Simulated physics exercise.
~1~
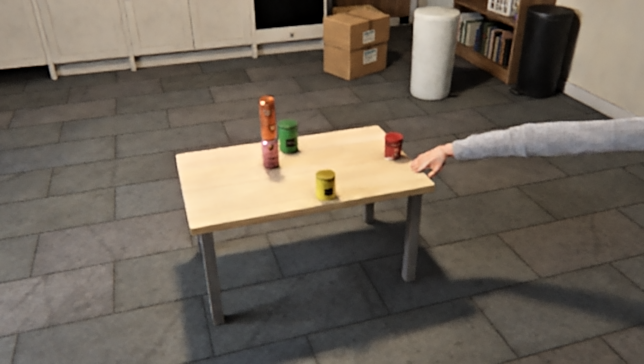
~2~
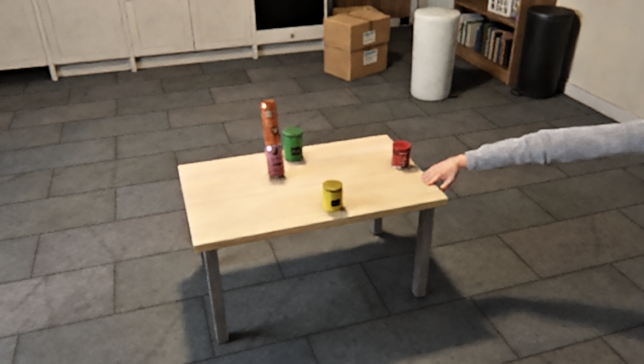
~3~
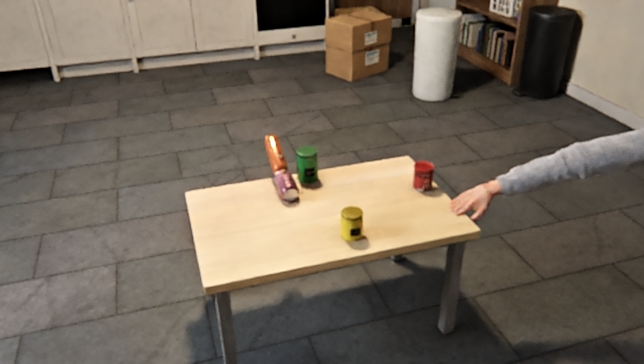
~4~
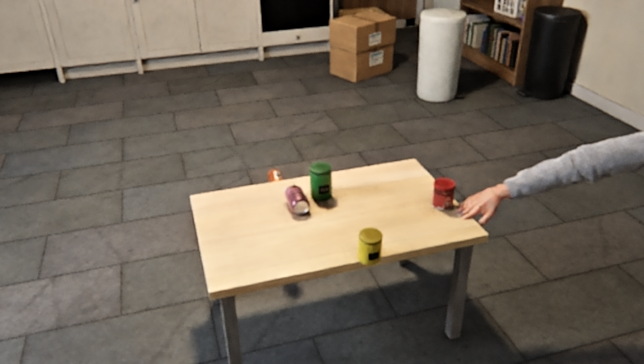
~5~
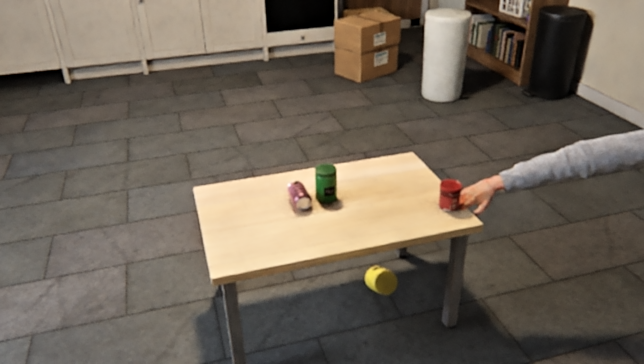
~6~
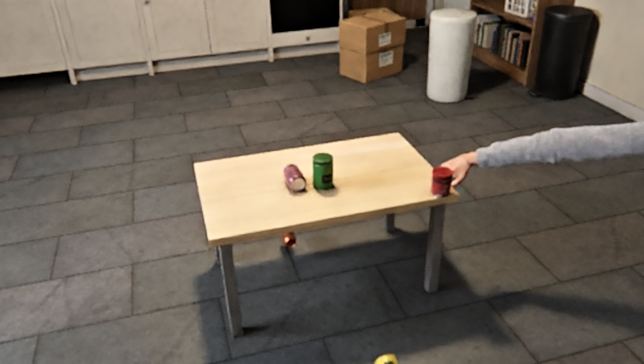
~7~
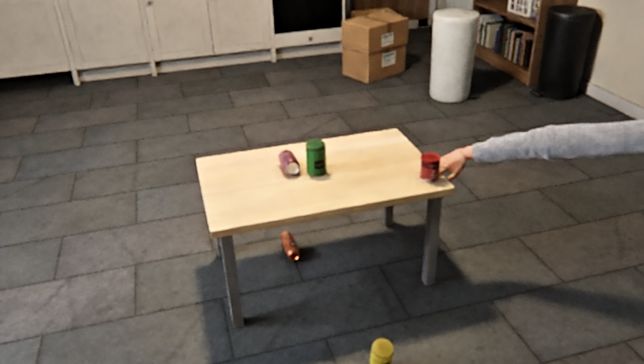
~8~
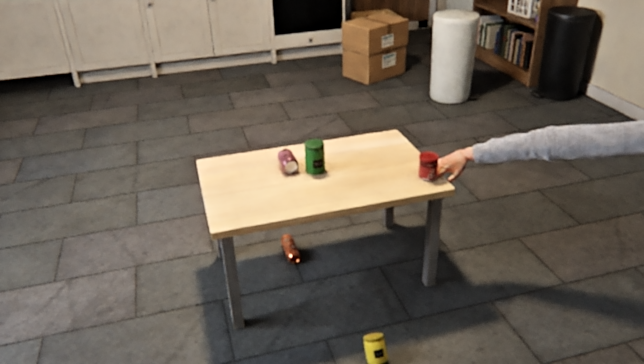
The video shows a hand dragging a wooden table toward the viewer, toppling the stacked-looking orange and pink cans, before jerking it back. The orange can and yellow jar fall to the floor, while the pink can lies beside the upright green jar and the red tin stays standing on top.
